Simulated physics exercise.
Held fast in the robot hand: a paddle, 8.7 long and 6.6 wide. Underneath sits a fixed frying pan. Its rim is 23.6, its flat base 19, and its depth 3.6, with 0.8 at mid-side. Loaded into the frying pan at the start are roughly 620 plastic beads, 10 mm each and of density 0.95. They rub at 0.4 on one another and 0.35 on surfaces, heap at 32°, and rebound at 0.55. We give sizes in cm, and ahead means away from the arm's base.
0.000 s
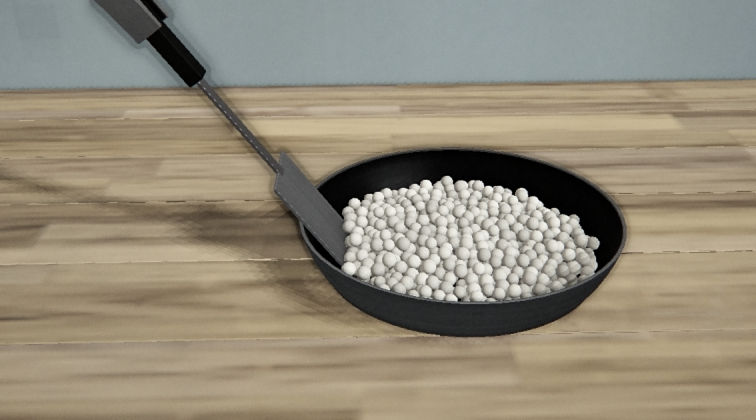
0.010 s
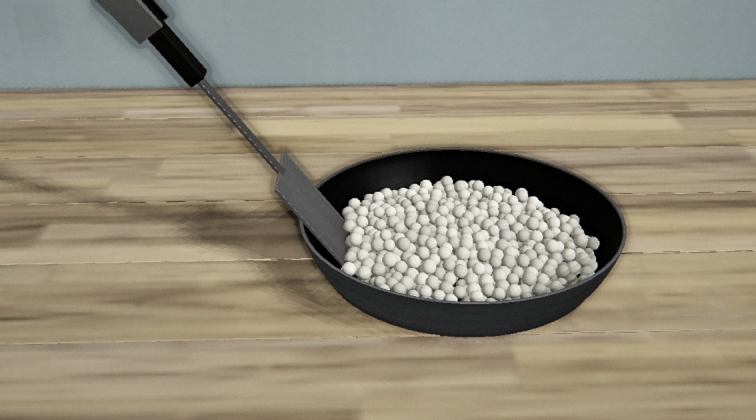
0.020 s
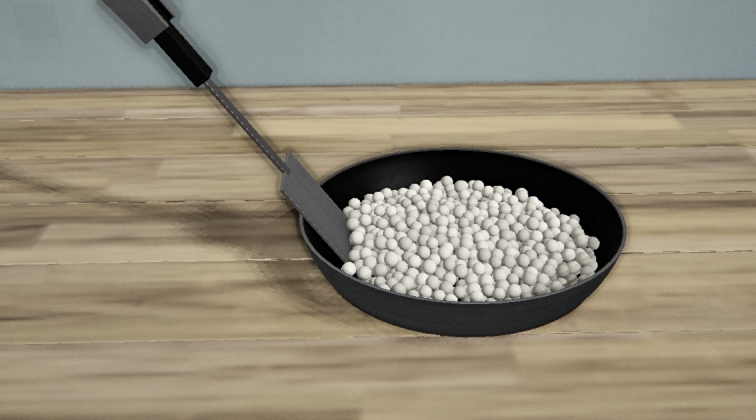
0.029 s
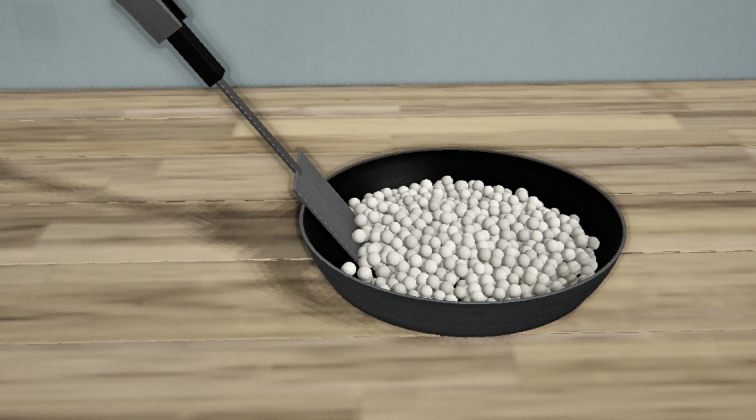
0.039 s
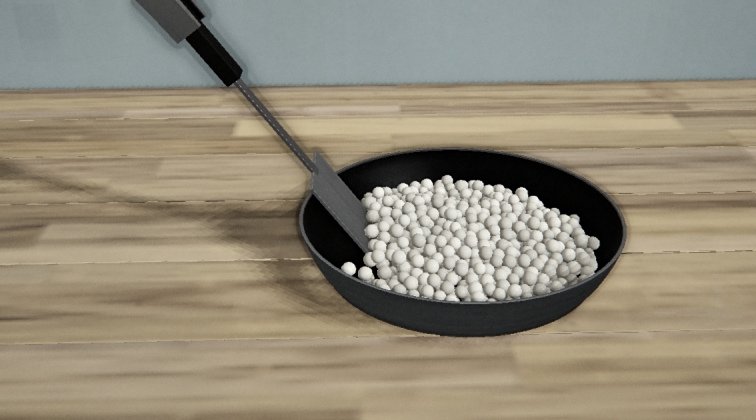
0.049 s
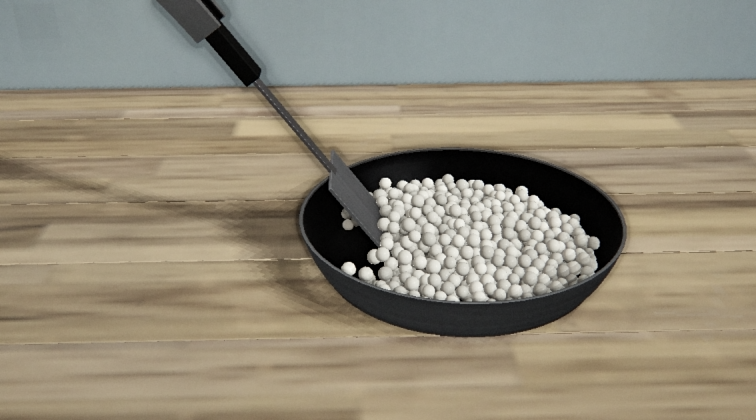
Dark paddle sliding slowly rightward through white beads in a black frying pan, pushing them aside and leaving a few behind.
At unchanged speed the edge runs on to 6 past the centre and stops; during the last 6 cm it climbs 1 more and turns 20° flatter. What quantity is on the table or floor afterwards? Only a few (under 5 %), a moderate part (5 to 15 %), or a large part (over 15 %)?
A moderate part.
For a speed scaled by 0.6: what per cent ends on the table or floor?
Roughly 0 per cent.
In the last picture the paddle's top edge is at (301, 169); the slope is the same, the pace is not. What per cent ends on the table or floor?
Some 0 per cent.
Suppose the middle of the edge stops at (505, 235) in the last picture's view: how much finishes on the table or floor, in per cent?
The share ending on the table or floor is about 5 per cent.
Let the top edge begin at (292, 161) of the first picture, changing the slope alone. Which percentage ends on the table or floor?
I'd estimate close to 10 per cent.
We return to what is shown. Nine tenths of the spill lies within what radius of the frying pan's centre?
The distance is roughly 40 cm.
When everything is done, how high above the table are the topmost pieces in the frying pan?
Height at rest: Roughly 4.5 cm.
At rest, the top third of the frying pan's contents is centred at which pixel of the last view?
Roughly at (560, 225).
After 0.07 s, sloping 54°, highest piece 6 above the table; 622 in the frying pan.
After 0.10 s, sloping 48°, highest piece 7 above the table; 622 in the frying pan.
After 0.31 s, sloping 34°, highest piece 5 above the table; 563 in the frying pan, 49 on the table or floor, 10 on the blade or in flight.
After 1.36 s, sloping 34°, highest piece 4 above the table; 562 in the frying pan, 60 on the table or floor.
In the end, 562 in the frying pan, 60 on the table or floor. That is 10 % on the table or floor.
